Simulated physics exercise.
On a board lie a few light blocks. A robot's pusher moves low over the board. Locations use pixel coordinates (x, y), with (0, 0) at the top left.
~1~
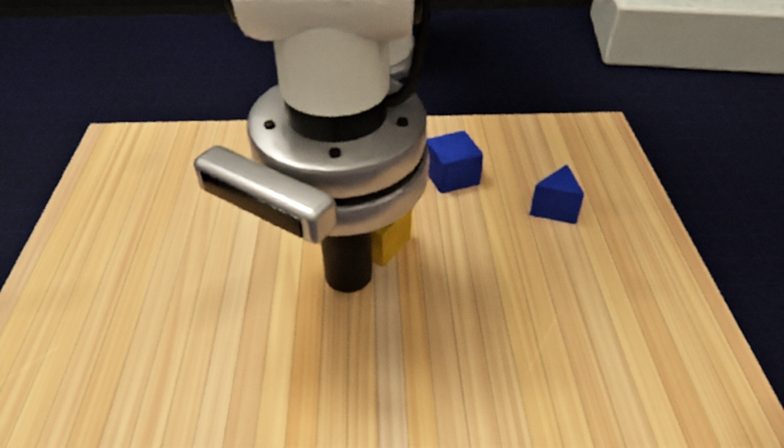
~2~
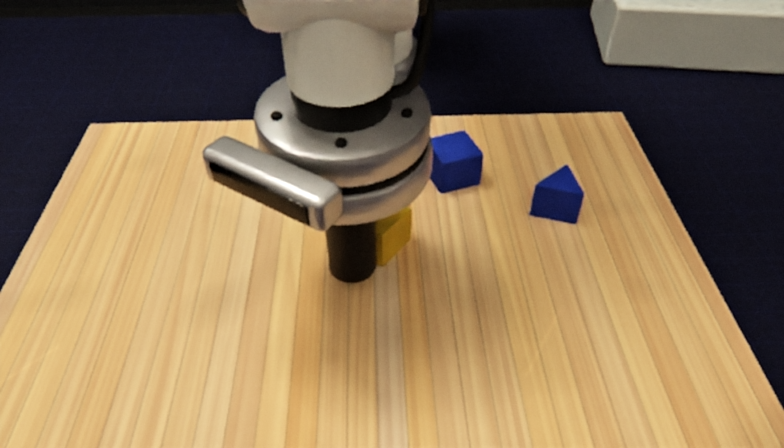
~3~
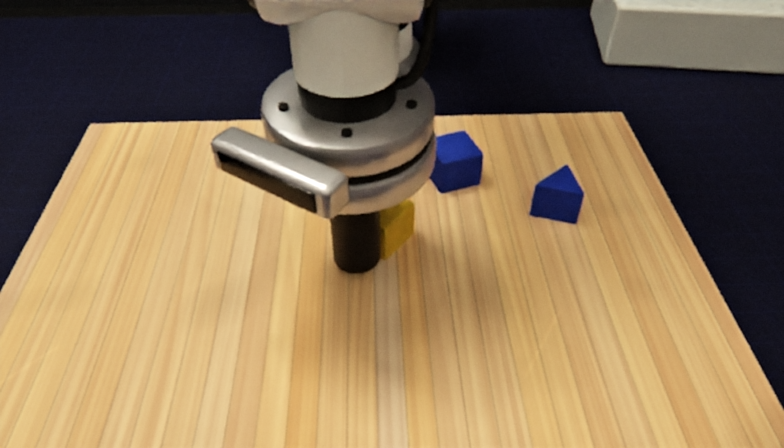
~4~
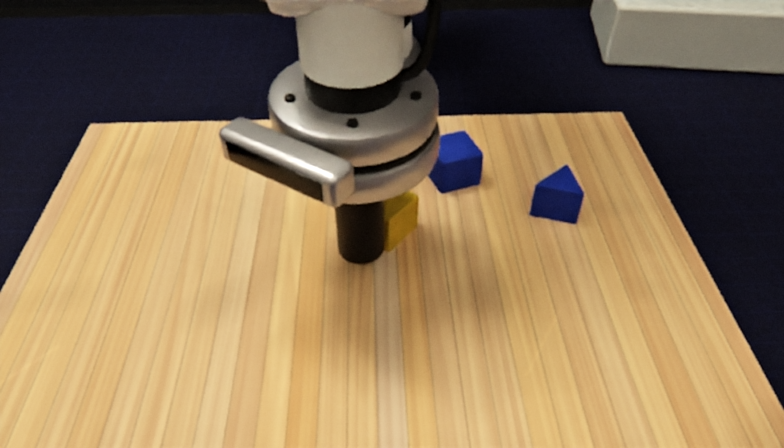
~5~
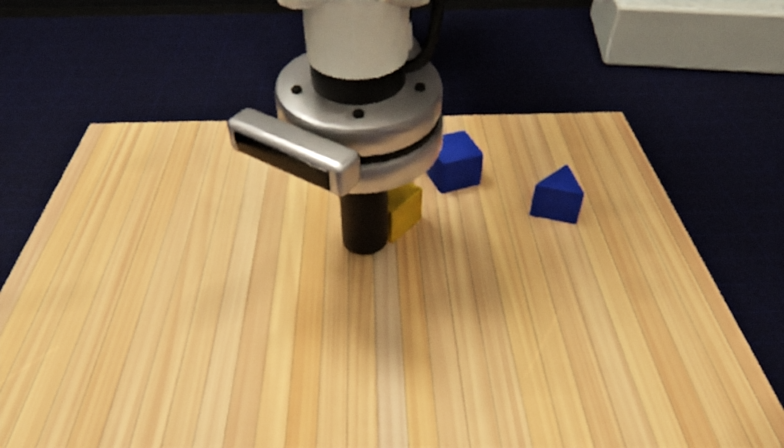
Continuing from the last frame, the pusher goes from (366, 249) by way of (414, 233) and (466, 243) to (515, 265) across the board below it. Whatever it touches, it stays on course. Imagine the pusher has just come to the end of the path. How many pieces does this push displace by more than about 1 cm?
Of all the blocks, just one travels more than a centimetre.
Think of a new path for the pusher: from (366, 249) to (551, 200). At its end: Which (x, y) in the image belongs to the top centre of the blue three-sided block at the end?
Its top centre lands on (609, 175).
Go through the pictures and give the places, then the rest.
The first picture shows tip of the pusher at (349, 275), middles of tops, yellow heart hidden, yellow four-sided block hidden.
The second picture shows pusher at (353, 266), nothing pushed.
The third picture shows pusher at (357, 257), yellow four-sided block partly hidden.
The fourth picture shows pusher at (361, 248), yellow four-sided block partly hidden.
The fifth picture shows pusher at (365, 239), yellow heart hidden, yellow four-sided block partly hidden.
What follows on the original path. One third of the way, pusher at (415, 223); yellow four-sided block at (414, 172), turned 50° anticlockwise.
Two thirds of the way, pusher at (467, 233); yellow four-sided block at (414, 172), turned 50° anticlockwise.
At the end, pusher at (517, 256); yellow heart unmoved; yellow four-sided block at (414, 172), turned 50° anticlockwise.
